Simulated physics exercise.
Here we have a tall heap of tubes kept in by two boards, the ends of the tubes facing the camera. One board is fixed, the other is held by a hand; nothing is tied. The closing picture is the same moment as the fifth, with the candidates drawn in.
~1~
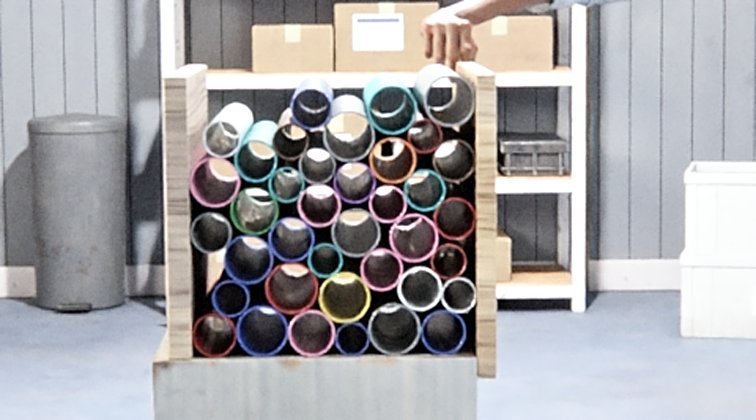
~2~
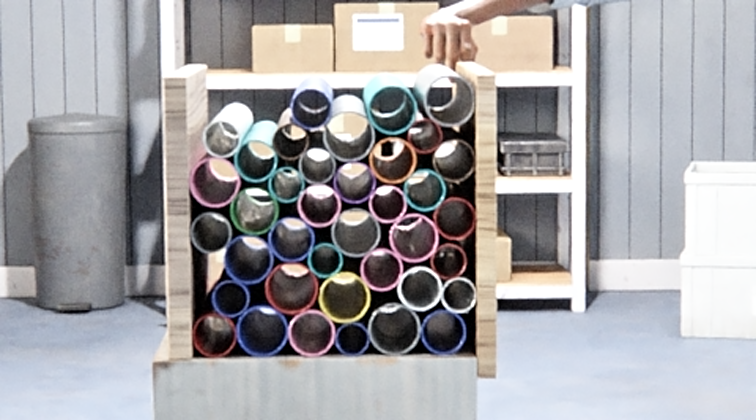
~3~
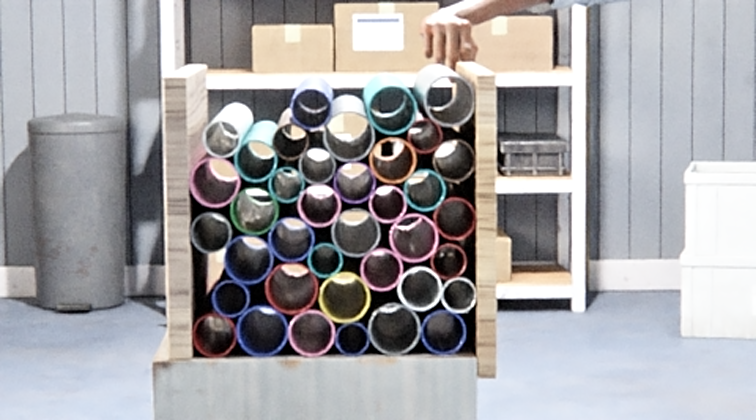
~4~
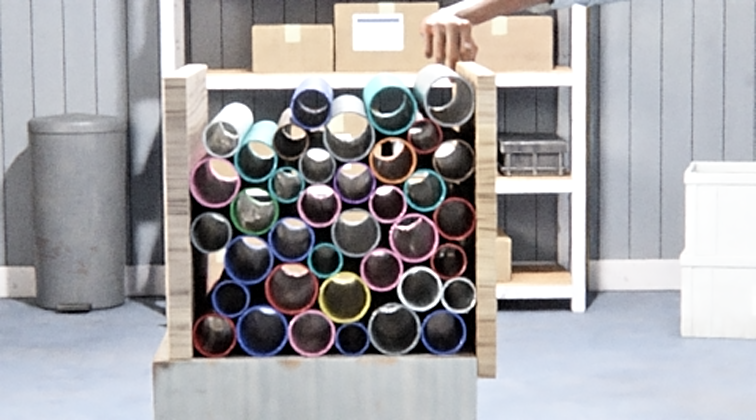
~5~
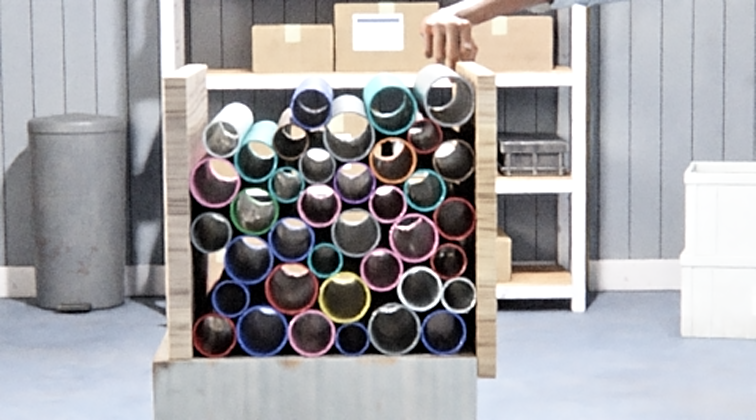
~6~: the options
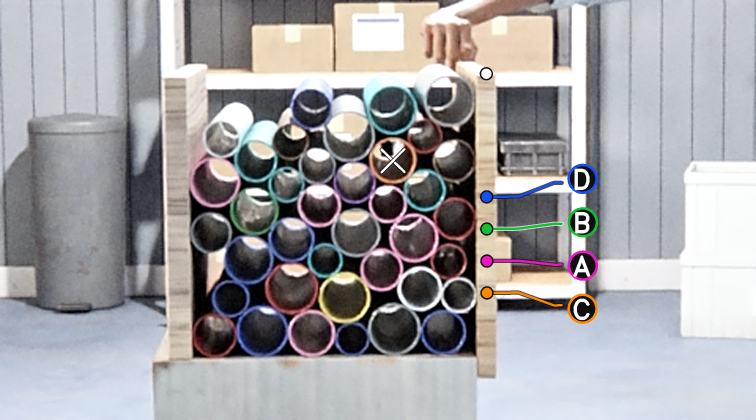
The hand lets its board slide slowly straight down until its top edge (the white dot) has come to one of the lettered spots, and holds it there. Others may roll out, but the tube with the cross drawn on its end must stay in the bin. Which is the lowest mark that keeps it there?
Slide it to B.
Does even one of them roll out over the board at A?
Yes.
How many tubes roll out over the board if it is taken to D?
The count is one.
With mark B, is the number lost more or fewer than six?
It loses fewer than six.
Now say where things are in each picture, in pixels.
In the first picture, a blue tube (292, 239); a turquoise tube (286, 184); a turquoise tube (256, 161).
In the second picture, a turquoise tube (256, 161); a white tube (222, 138).
In the third picture, side board (473, 206); a red tube (214, 335).
In the fourth picture, a blue tube (444, 332); a blue tube (231, 299).
In the fifth picture, a pink tube (414, 238); a blue tube (292, 239); a turquoise tube (286, 184).
On the marked copy, A at (487, 261); B at (487, 229); C at (487, 293); D at (487, 197); the cross at (393, 161); the white dot at (487, 74).
With B. Early on, top of the board (476, 145).
Further on, top of the board (476, 225).
At the end, top of the board (476, 228), three out over the board, the crossed one still inside.
As for the rest, A lets the crossed one out; C lets the crossed one out; D keeps the crossed one inside.
